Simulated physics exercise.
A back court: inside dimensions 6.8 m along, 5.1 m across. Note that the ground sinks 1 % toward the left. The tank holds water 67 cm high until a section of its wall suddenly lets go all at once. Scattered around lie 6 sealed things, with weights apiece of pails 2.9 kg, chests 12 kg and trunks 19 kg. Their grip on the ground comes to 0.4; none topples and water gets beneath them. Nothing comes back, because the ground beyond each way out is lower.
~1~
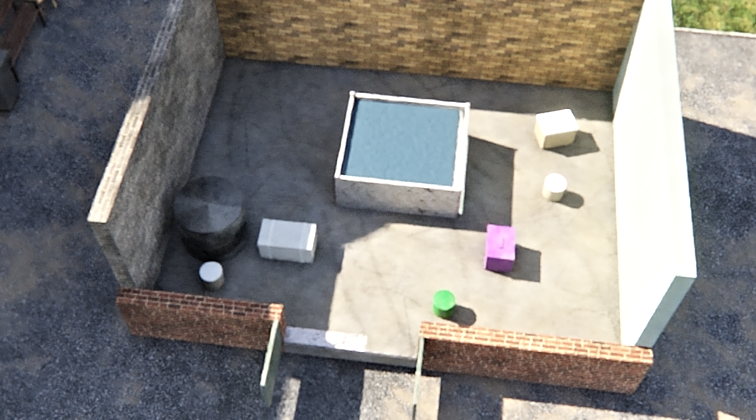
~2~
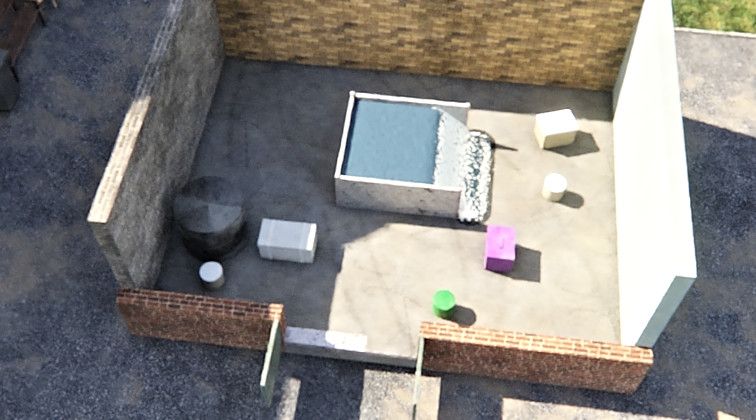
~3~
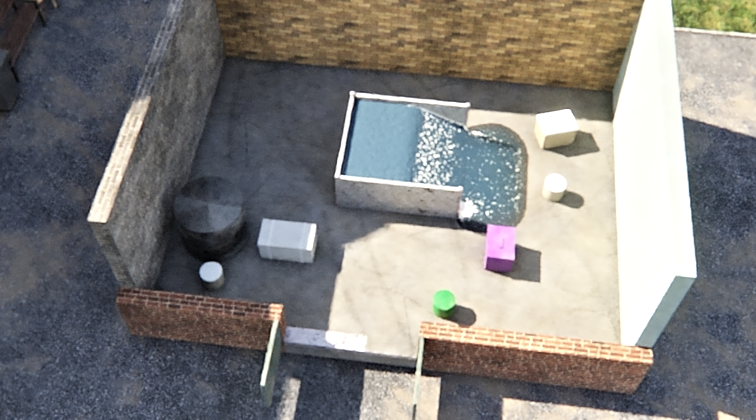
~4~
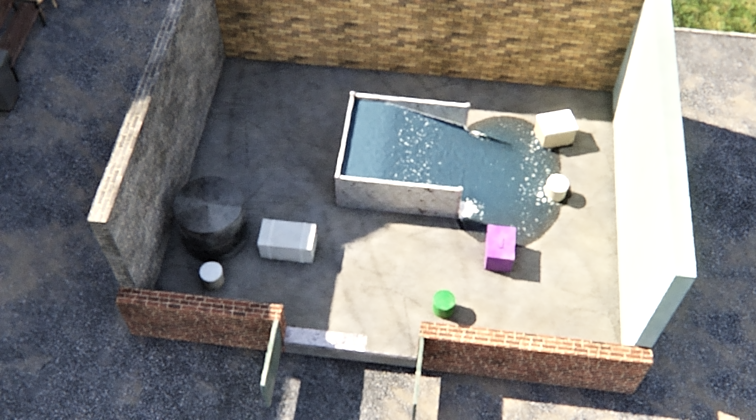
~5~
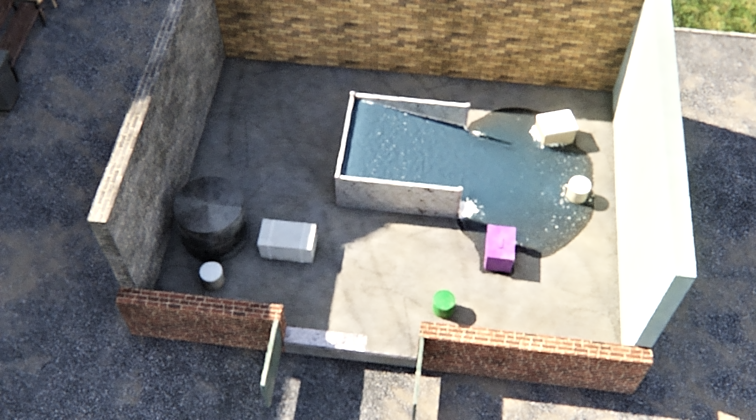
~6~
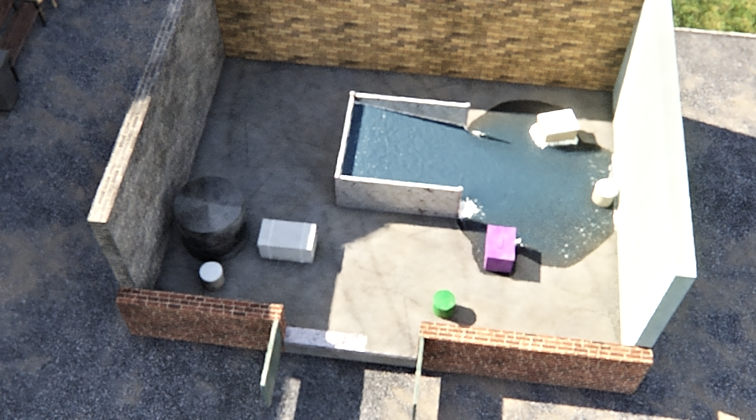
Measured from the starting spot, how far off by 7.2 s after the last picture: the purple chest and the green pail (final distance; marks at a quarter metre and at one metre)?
Prediction: The purple chest is displaced a great deal, the green pail is displaced a great deal.
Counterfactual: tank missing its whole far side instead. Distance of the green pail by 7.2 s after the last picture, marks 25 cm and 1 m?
If that happened, the green pail winds up well away.
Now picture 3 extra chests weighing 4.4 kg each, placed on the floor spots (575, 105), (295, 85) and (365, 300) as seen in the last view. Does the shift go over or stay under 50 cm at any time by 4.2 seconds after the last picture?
Beyond it, beyond it, beyond it.
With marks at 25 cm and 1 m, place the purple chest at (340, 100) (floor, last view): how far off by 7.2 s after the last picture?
In the end it is hauled off.
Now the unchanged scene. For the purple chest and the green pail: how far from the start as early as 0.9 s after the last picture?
I'd guess about 30 cm and 0 cm by that point.
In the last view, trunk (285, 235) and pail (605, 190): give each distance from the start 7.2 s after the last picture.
Lab note - net shifts in order: 30 cm; 400 cm.
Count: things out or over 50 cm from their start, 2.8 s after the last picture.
It comes to 3.
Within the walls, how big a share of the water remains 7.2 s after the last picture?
Around 96 % of the water.
Then, 0.9 s after the last picture the purple chest is near (501, 260), 0.3 m from its start, aground; the green pail is near (444, 300), 0.0 m from its start, aground; 0 of 6 are out; 2 afloat.
Then, 2.8 s after the last picture the purple chest is near (500, 262), 0.3 m from its start, aground; the green pail is near (379, 265), 1.1 m from its start, aground; 0 of 6 are out; 2 afloat.
Then, 4.8 s after the last picture the purple chest is near (414, 232), 1.3 m from its start, aground; the green pail is near (309, 168), 3.1 m from its start, aground; 0 of 6 are out; 3 afloat.
Then, 7.2 s after the last picture the purple chest is near (400, 222), 1.5 m from its start, aground; the green pail is near (307, 160), 3.2 m from its start, aground; 0 of 6 are out; 2 afloat.
